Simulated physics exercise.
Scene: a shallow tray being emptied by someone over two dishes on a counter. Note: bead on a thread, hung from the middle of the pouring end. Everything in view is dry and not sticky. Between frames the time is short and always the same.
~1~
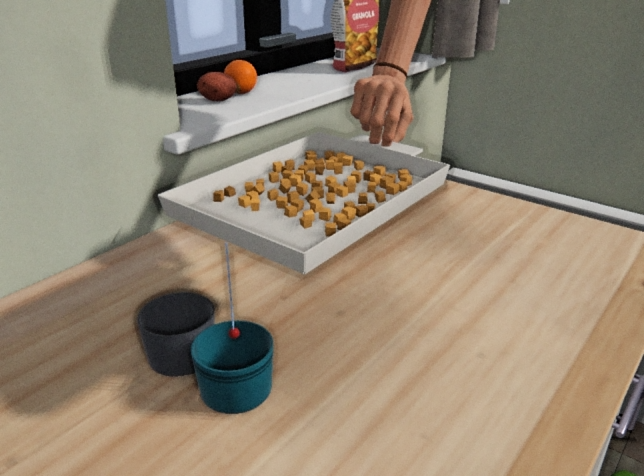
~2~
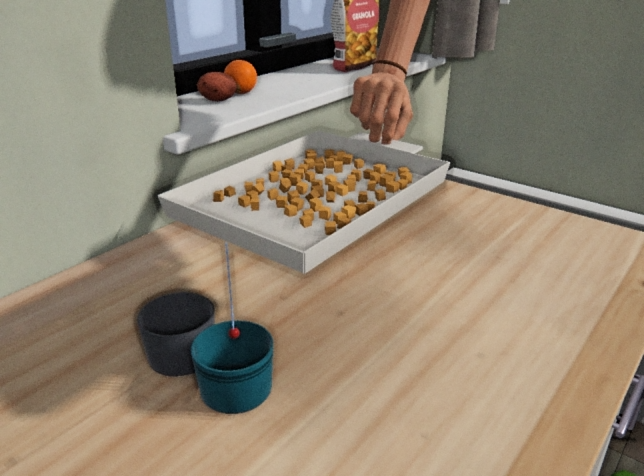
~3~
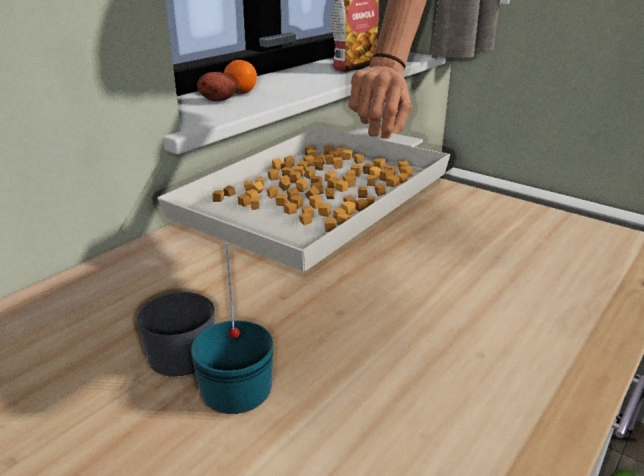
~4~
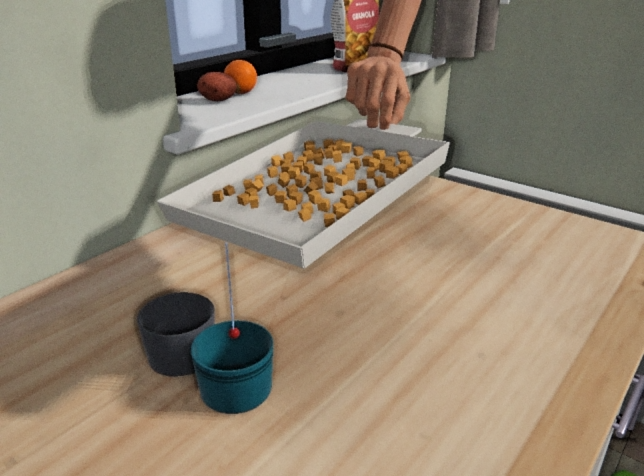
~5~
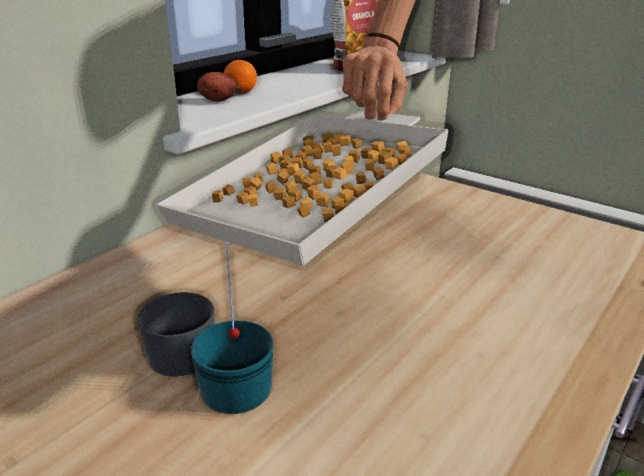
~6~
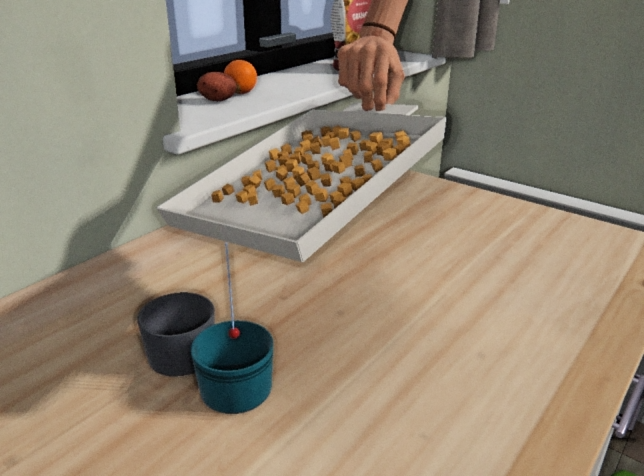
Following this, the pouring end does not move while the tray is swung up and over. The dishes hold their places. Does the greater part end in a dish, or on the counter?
Looks like the dishes end up with the bulk of it in the end.
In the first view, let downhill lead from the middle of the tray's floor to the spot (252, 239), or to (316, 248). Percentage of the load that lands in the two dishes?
Shares: About 0 in a hundred, then about 0 in a hundred.
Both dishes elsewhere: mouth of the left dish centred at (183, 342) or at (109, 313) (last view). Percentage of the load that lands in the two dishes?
The first try gives 30 per cent, the second 20 per cent.
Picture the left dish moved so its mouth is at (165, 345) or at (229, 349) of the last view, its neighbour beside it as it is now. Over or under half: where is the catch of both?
Catch, run one: Below the halfway mark; run two: Below the halfway mark.
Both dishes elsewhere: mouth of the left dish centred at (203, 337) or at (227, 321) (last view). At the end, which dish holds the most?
The one at left the first time, the one at left the second.
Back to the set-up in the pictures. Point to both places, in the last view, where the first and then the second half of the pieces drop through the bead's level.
The first part at (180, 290); the rest at (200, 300).
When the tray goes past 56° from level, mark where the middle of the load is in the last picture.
Look around (208, 199) in the last picture.
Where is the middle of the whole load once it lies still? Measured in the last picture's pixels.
About pixel (182, 347).
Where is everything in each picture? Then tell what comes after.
In the first frame, corners of the pouring end near (164, 195) and (304, 250), level; middle of the load near (317, 186), croutons; left dish near (149, 349); right dish near (205, 385); bead on its thread near (234, 333).
In the second frame, corners of the pouring end near (164, 195) and (304, 250), level; middle of the load near (317, 184).
In the third frame, corners of the pouring end near (163, 197) and (303, 248), tipped barely, lowest at the left corner; middle of the load near (317, 181).
In the fourth frame, corners of the pouring end near (162, 200) and (301, 245), tipped a little, lowest at the left corner; middle of the load near (316, 176).
In the fifth frame, corners of the pouring end near (162, 203) and (299, 242), tipped a little, lowest at the left corner; middle of the load near (315, 171).
In the sixth frame, corners of the pouring end near (162, 206) and (296, 239), tipped a little, lowest at the left corner; middle of the load near (313, 166); left dish near (149, 349); right dish near (205, 385).
Shortly afterwards, tray tipped steeply; all but a few on the tray; only a few in the air.
Next, tray tipped right over; all but a few on the tray; a little in the left dish; only a few outside both.
Some moments later, tray tipped past a quarter turn; only a few in the right dish; the bulk in the left dish; near a quarter outside both.
In the end, tray tipped past a quarter turn; only a few in the right dish; the bulk in the left dish; near a quarter outside both.
